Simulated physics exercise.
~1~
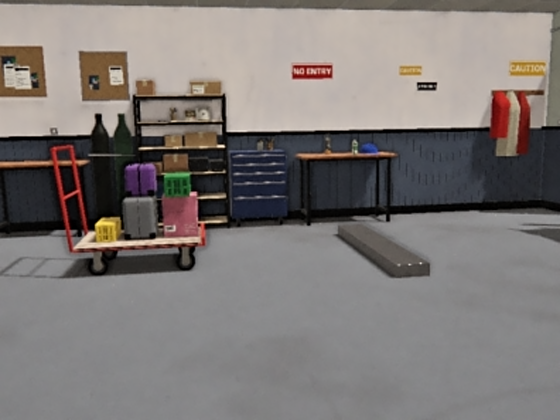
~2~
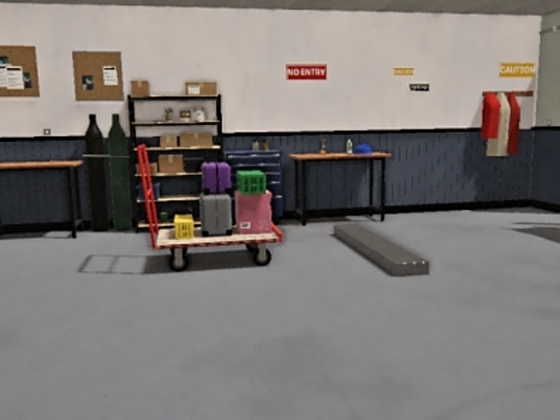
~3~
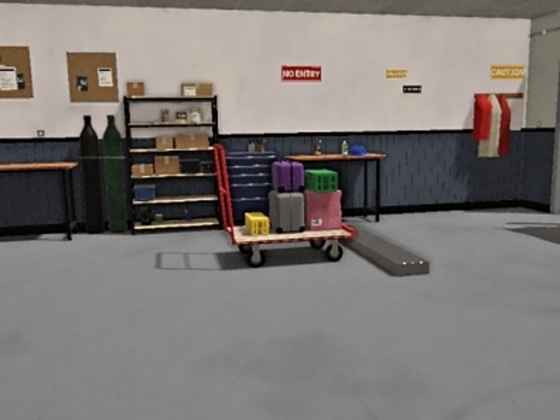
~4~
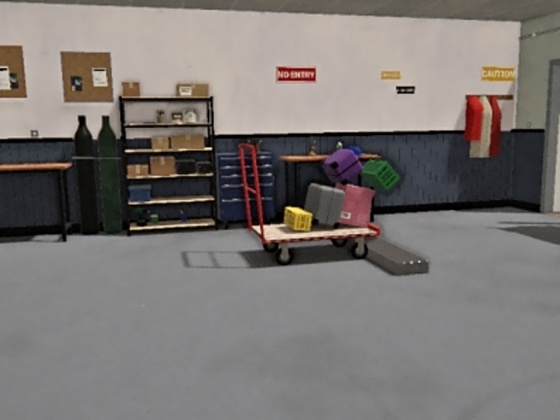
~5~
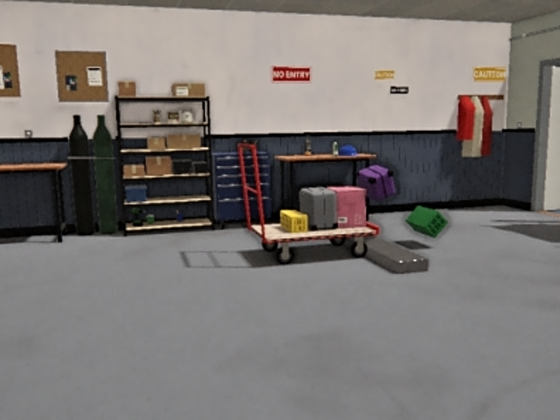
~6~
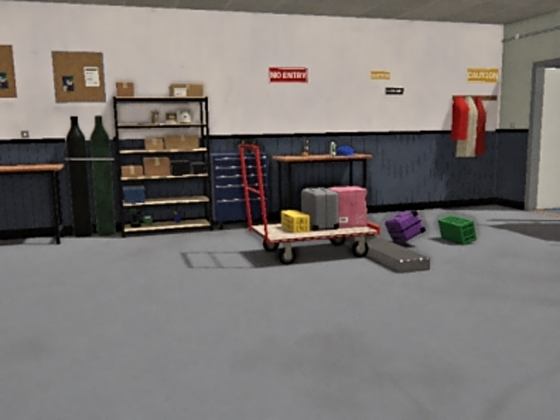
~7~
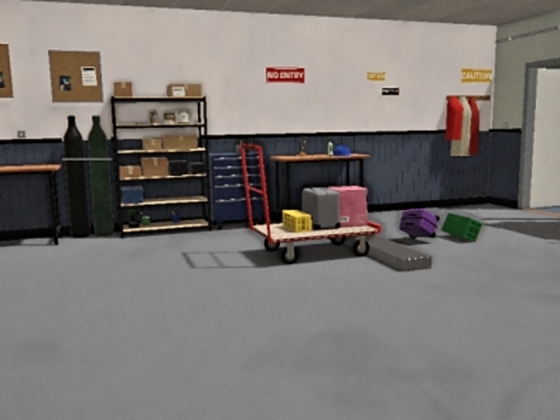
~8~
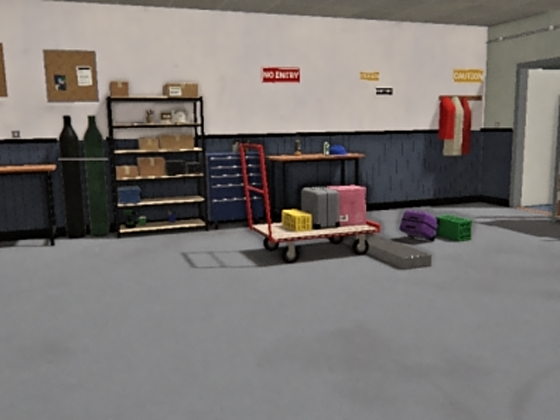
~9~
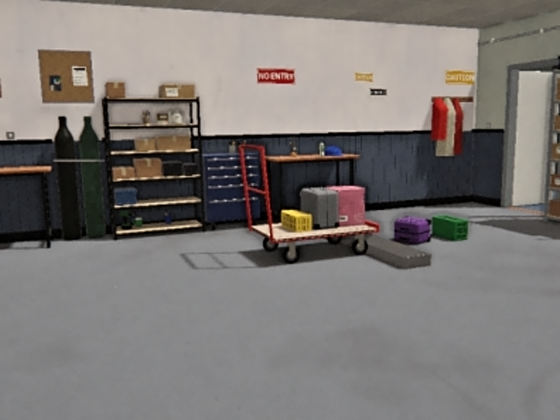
A workshop with a smooth grey floor is seen from the front at about standing height, with shelves, a blue tool cabinet and a bench along the back wall. A red-handled trolley carries a yellow crate, a grey suitcase and a pink parcel, with a purple suitcase and a green crate stacked on top. It rolls right and stops against a low grey kerb. The grey suitcase and pink parcel tip, while the upper two pieces pitch forward, tumble off and land beyond the kerb. The tilted pair settle upright beside the yellow crate, still aboard, as the fallen pieces come to rest on the floor.
